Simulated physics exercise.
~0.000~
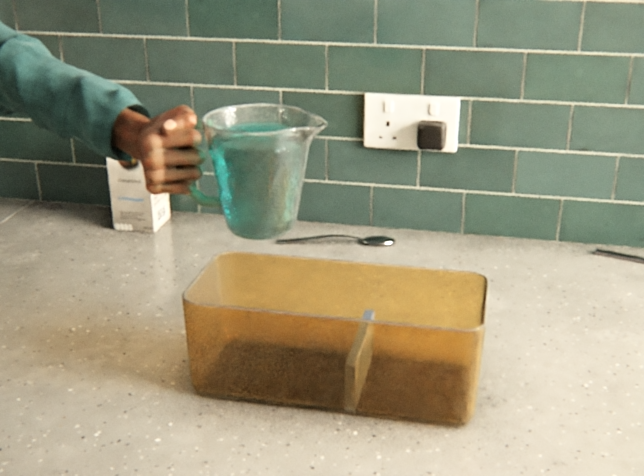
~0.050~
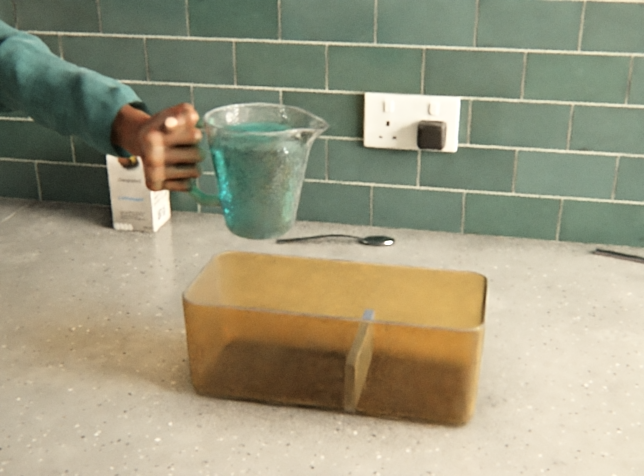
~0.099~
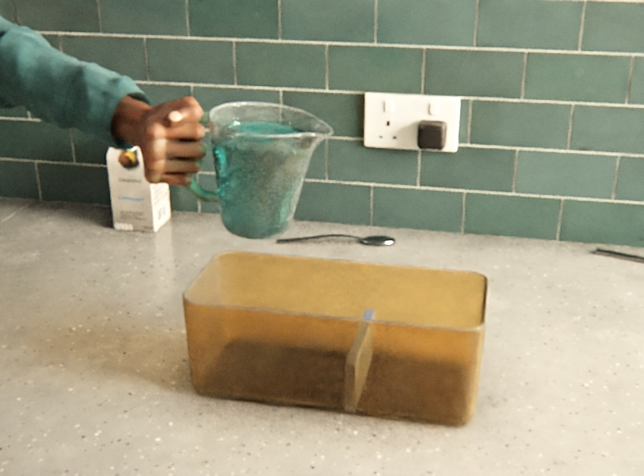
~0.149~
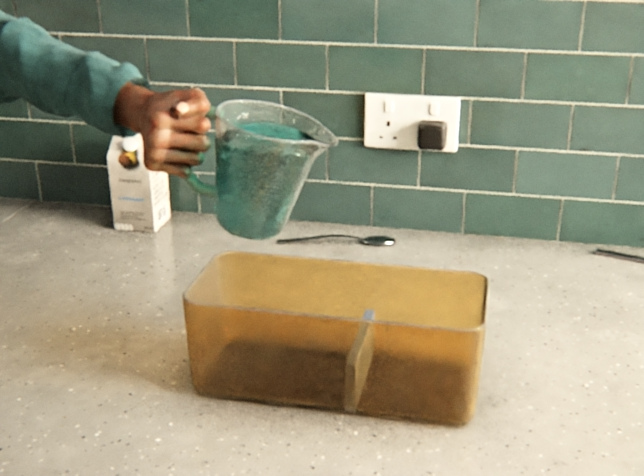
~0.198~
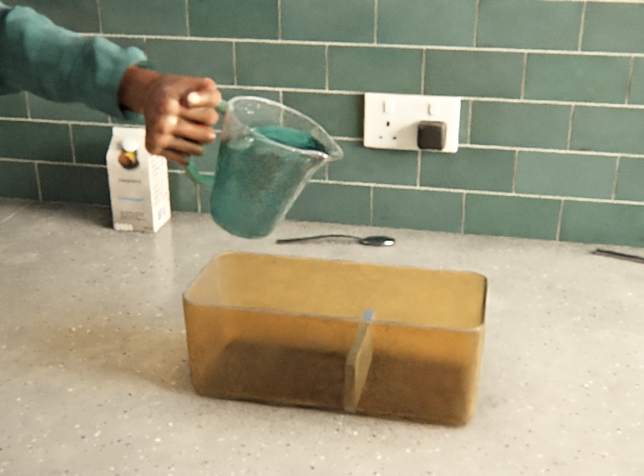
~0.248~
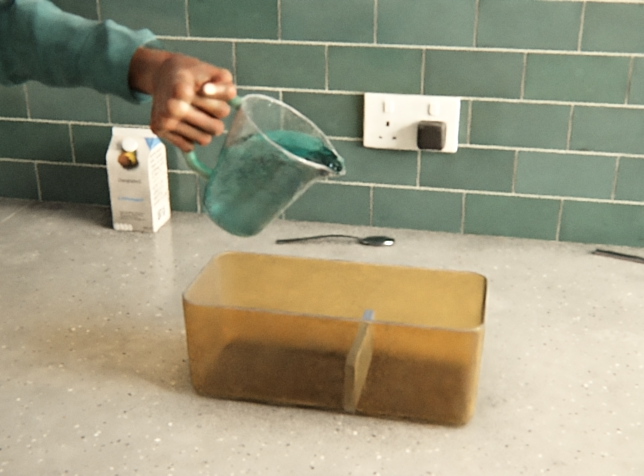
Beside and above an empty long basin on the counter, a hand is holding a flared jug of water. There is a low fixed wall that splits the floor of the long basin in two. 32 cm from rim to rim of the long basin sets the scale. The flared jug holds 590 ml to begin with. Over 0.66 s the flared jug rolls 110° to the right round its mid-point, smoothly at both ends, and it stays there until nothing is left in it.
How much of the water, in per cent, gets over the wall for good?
52 %.
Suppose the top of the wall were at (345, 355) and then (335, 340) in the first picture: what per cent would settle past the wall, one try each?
Respectively close to 80 and 95 %.
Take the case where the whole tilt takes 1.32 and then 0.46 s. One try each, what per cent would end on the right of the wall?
Some 75 and 45 per cent, in that order.
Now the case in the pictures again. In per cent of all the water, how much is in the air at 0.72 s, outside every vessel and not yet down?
I'd put it at about 9 per cent of the liquid.
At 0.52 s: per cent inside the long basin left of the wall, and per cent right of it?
Left roughly 2, right roughly 32.
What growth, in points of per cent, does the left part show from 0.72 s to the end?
Close to 10% of the whole.
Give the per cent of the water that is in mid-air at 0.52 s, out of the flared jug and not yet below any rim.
Around 22 in a hundred.
After 0.52 s the tilt is 99° and 45 per cent is still to pour, 2 is left of the wall and 31 right of it.
After 0.72 s the tilt is 110° and 5 per cent is still to pour, 36 is left of the wall and 51 right of it.
After 0.93 s the tilt is 110° and 0 per cent is still to pour, 46 is left of the wall and 51 right of it.
After 1.16 s the tilt is 110° and 0 per cent is still to pour, 46 is left of the wall and 52 right of it.
In the end 46 per cent lies left of the wall, 52 right of it and 2 outside.
